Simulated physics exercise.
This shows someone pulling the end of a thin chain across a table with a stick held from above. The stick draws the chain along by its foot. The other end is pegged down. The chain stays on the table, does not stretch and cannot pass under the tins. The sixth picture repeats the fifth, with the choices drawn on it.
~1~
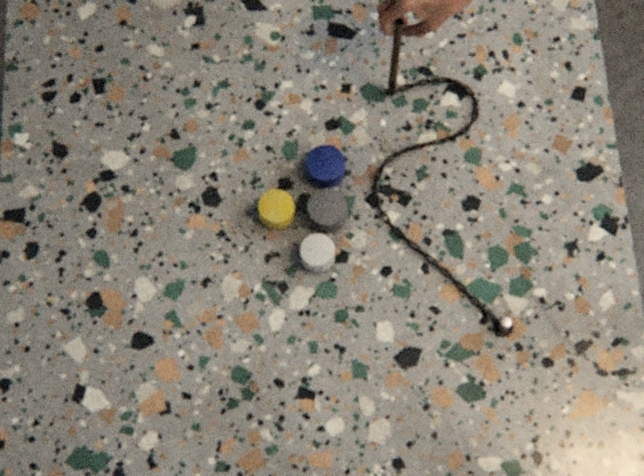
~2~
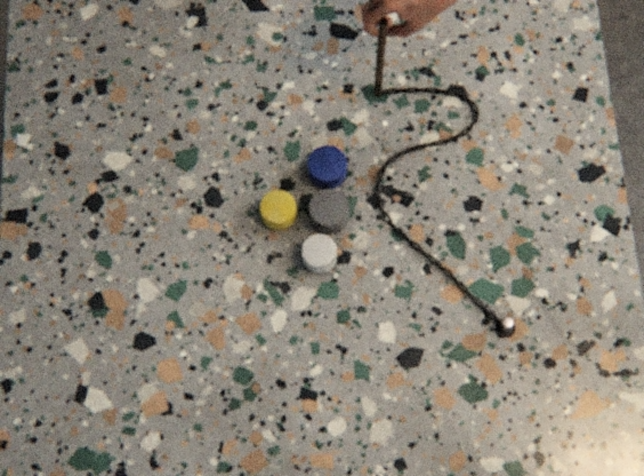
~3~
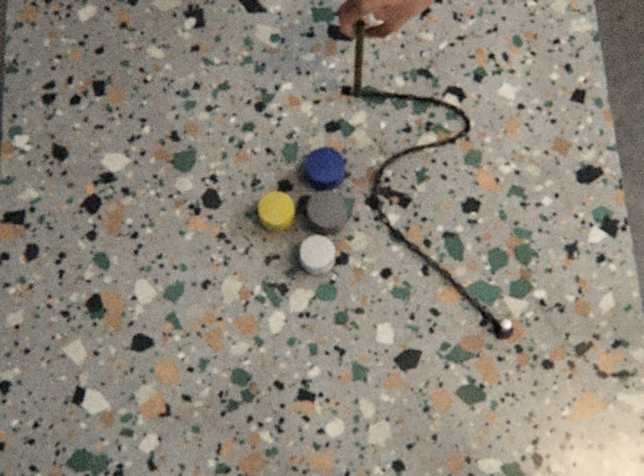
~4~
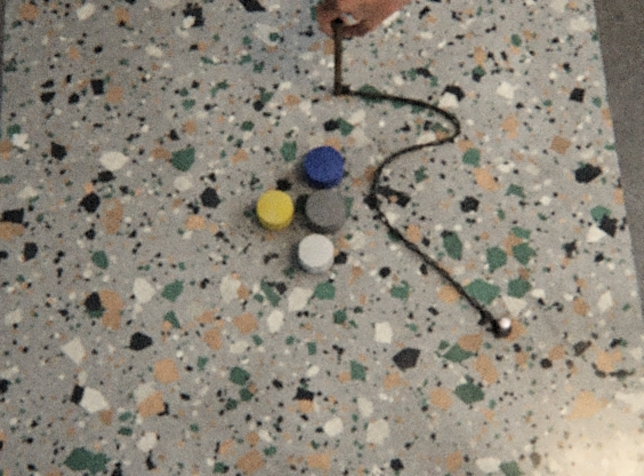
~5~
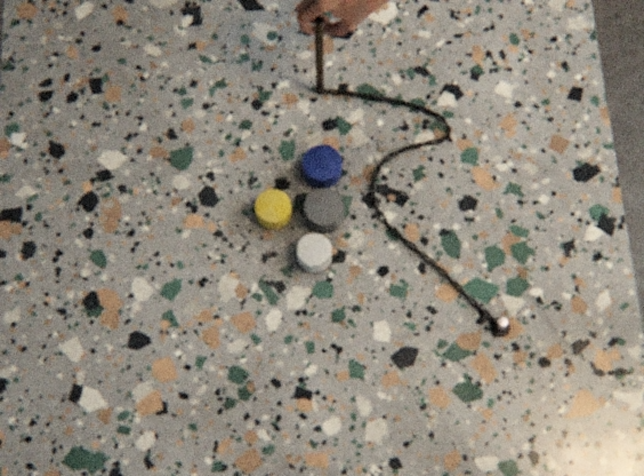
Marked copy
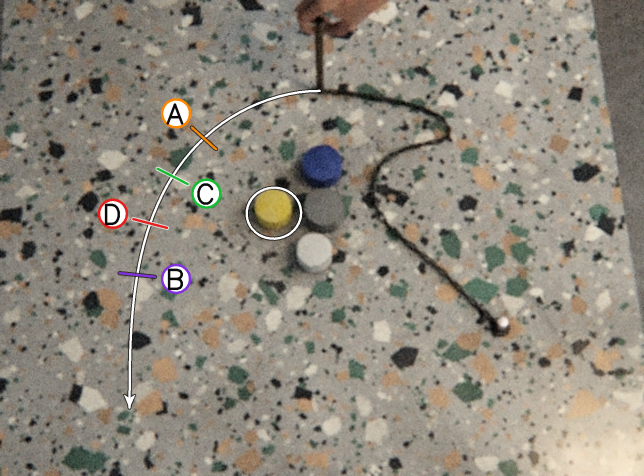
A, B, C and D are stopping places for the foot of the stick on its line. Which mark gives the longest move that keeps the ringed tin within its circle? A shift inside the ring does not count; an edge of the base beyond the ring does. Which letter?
Mark B.
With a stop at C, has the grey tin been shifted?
No.
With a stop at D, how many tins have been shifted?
By then, none.
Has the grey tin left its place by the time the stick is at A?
No.
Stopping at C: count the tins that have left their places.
By then, none.
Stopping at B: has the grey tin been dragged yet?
By then, yes.
On the marked copy, A at (204, 138); B at (137, 275); C at (173, 176); D at (150, 224); the ring at (274, 213); the route from (320, 91) via (158, 204) to (130, 408).
Taking B. A third of the way, foot of the stick (226, 121); yellow tin (273, 209).
Two thirds of the way, foot of the stick (163, 195); yellow tin (273, 209).
When it is over, foot of the stick (137, 275); grey tin (326, 223); yellow tin (273, 209); blue tin (312, 188); the yellow tin is still in its ring.
As for the rest, A is safe but short; C is safe but short; D is safe but short.
